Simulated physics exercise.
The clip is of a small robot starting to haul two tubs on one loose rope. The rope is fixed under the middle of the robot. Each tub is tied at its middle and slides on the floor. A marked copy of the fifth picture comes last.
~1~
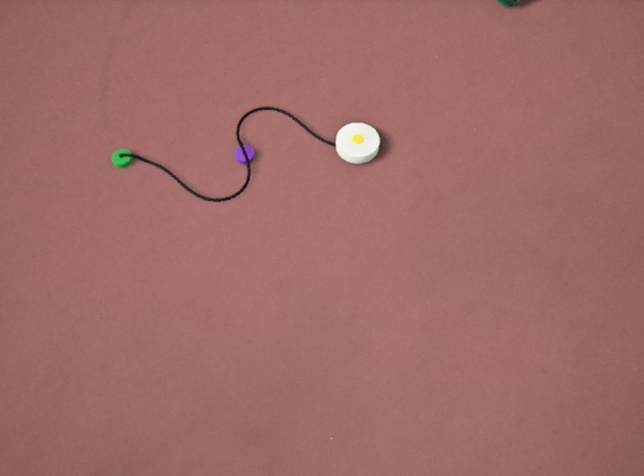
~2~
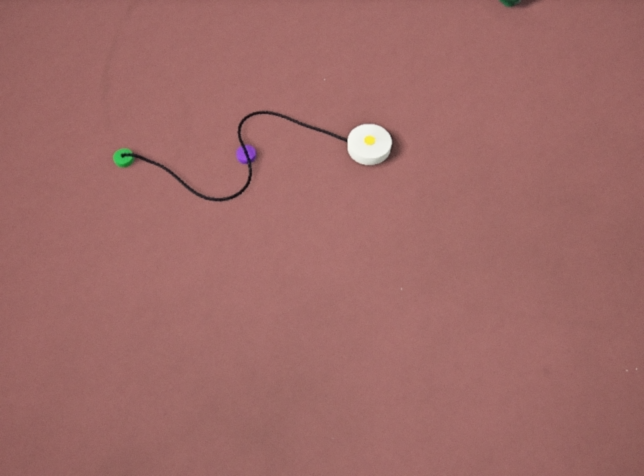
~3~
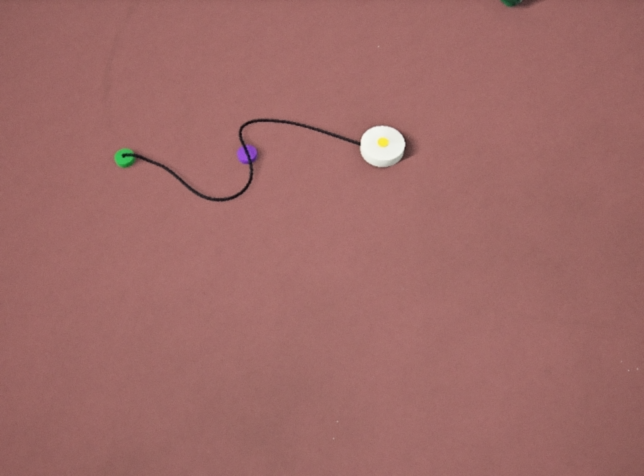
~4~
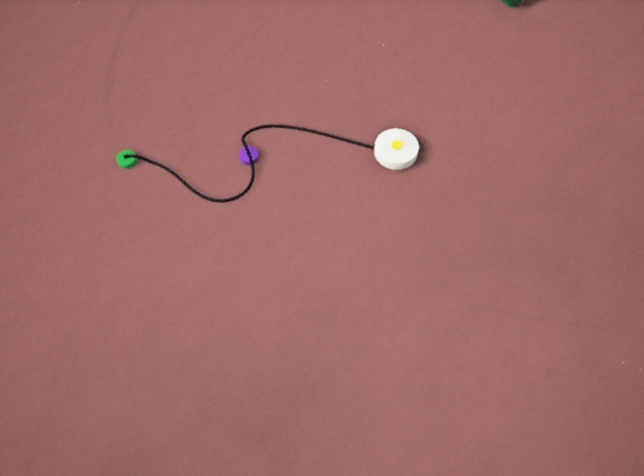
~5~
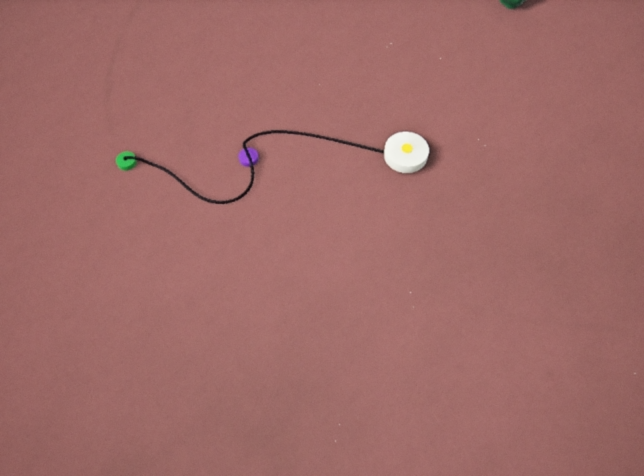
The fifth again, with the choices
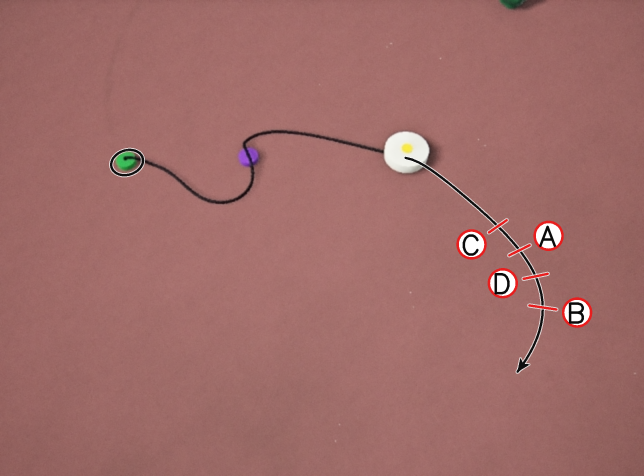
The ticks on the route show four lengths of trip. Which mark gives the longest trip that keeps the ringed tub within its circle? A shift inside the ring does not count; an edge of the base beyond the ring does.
Up to mark C.
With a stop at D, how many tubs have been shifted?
By then, two.
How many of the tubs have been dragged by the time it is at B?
Two.
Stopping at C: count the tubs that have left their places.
One.
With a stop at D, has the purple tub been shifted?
Yes.
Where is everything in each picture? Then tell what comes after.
Purple tub (245, 154); robot (358, 144); green tub (122, 158), in the first frame.
Robot (369, 145); green tub (123, 157), in the second frame.
Robot (382, 147); green tub (125, 157), in the third frame.
Robot (396, 150); green tub (127, 159), in the fourth frame.
Robot (406, 153); green tub (126, 160); purple tub (248, 157), in the fifth frame.
On the marked copy, A at (520, 250); B at (543, 307); C at (498, 226); D at (536, 276); the ring at (127, 162); the route from (405, 158) via (512, 241) to (517, 372).
Taking C. A third of the way, robot (442, 172); green tub (126, 160); purple tub (249, 156).
Two thirds of the way, robot (474, 198); green tub (126, 160); purple tub (280, 162).
When it is over, robot (500, 222); green tub (126, 160); purple tub (306, 171); the ringed tub at the far end is still in its ring.
As for the rest, A drags the last tub to (143, 162); B drags the last tub to (175, 166); D drags the last tub to (161, 164).
